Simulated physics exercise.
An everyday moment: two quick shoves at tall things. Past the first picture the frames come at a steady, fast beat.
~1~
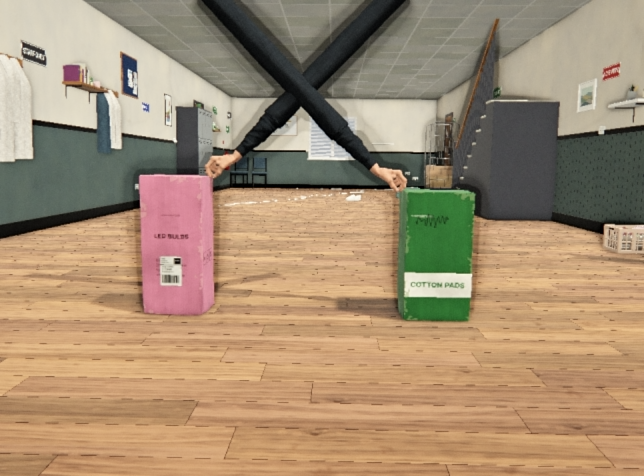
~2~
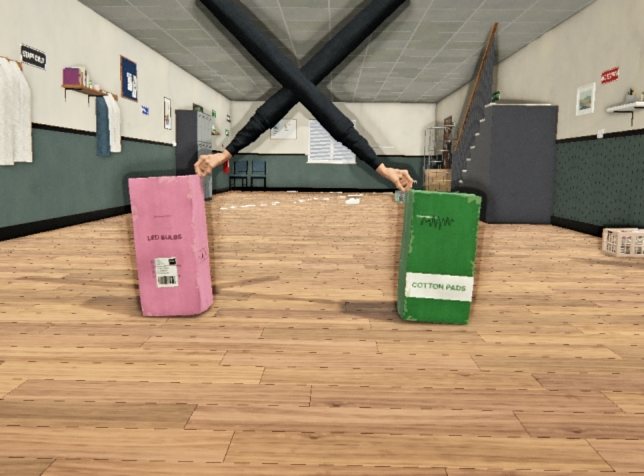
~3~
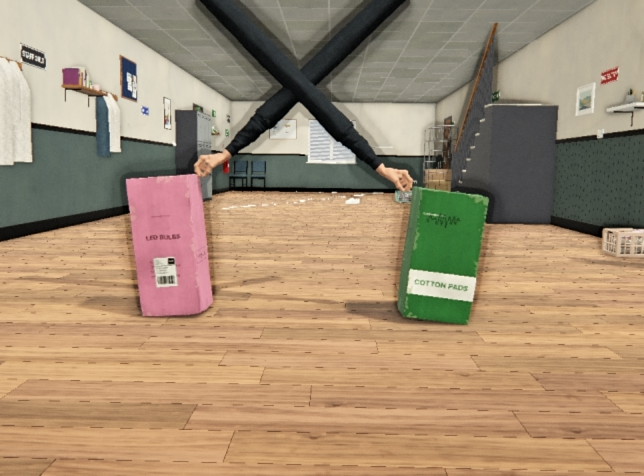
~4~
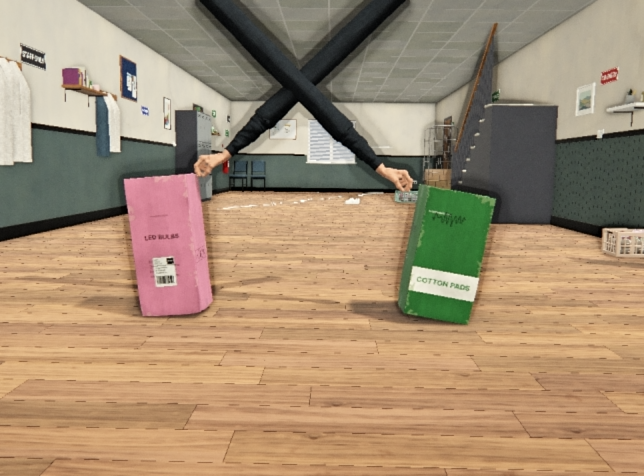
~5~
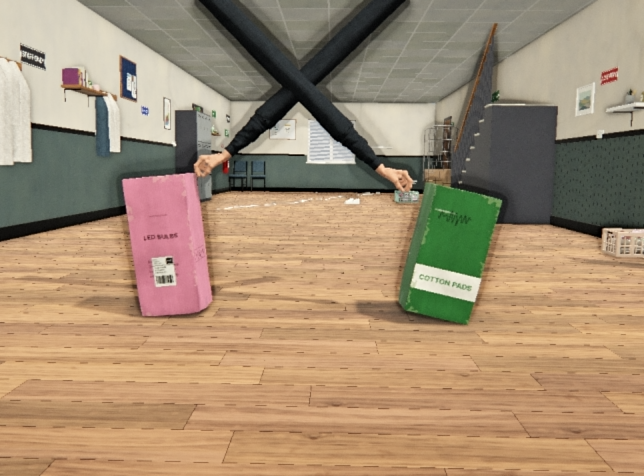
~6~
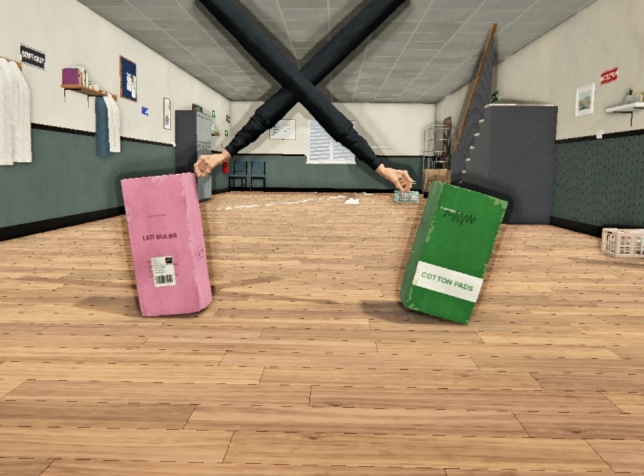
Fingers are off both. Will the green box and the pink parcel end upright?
Outcome: The green box goes down on its side; the pink parcel returns to its base.
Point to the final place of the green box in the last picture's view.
Roughly at (527, 288).
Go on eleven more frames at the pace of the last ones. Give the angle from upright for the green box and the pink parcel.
Then 45° and 2°.
Then, 0.20 s on from there, green box 40° off upright near (479, 251); pink parcel 4° off upright near (172, 245).
Then, 0.40 s on from there, green box 74° off upright near (515, 272); pink parcel 4° off upright near (181, 245).
In the end, the green box topples, near (527, 288); the pink parcel settles on its feet, near (177, 247).
